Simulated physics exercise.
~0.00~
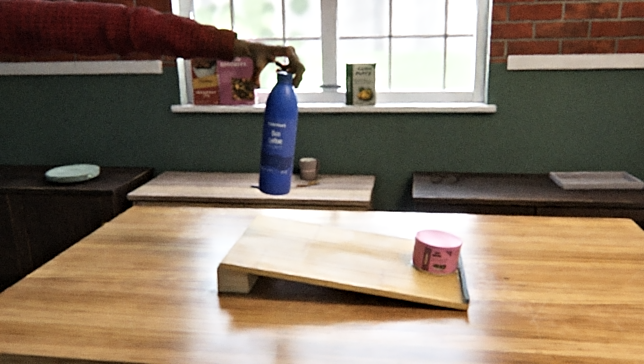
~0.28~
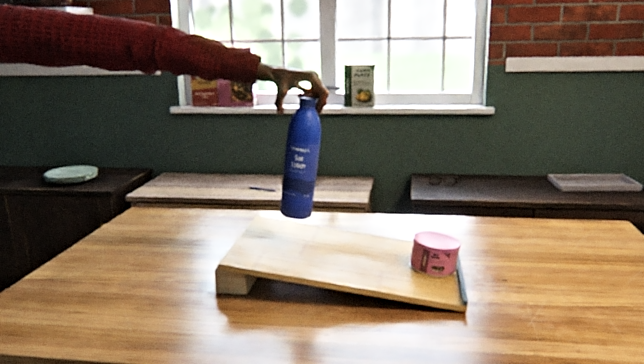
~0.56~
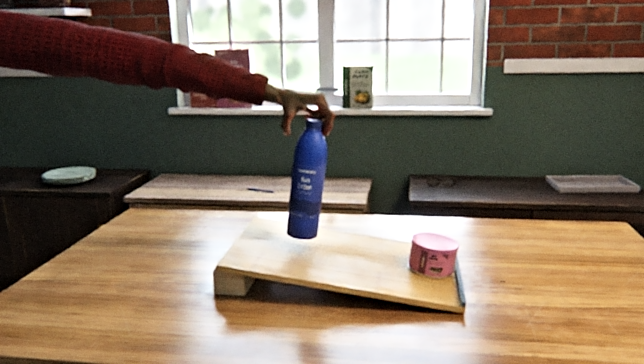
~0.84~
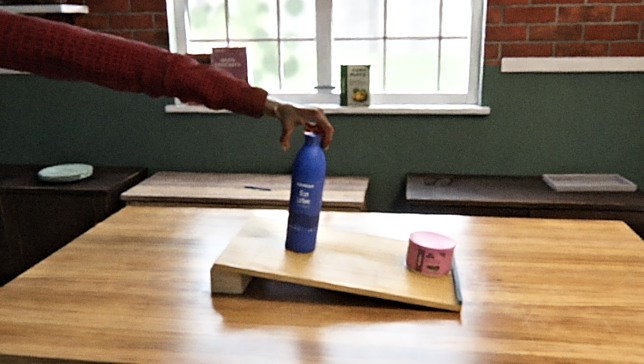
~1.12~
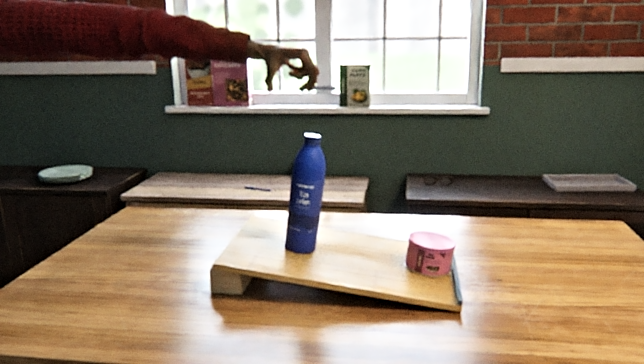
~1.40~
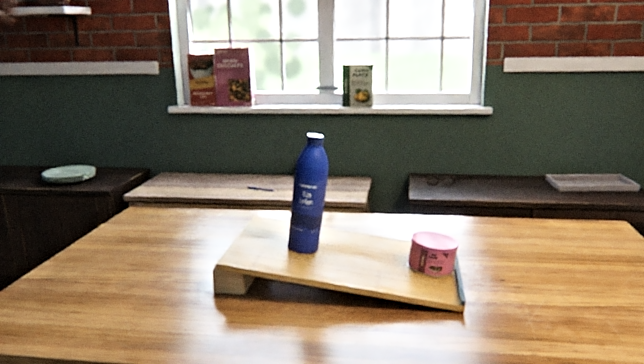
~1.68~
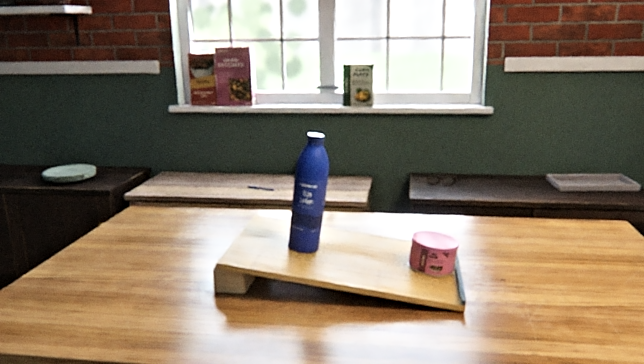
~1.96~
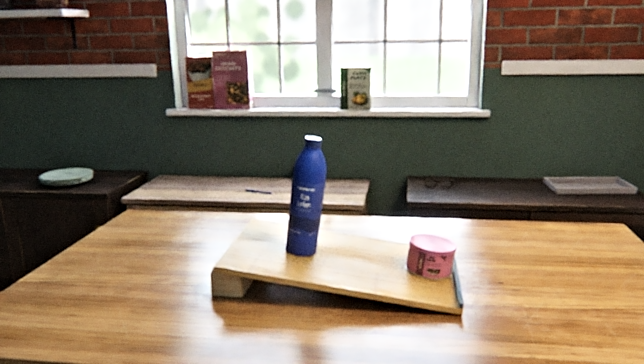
Blue bottle being lowered by a hand onto a sloping wooden board beside a pink tub, then released and staying put.
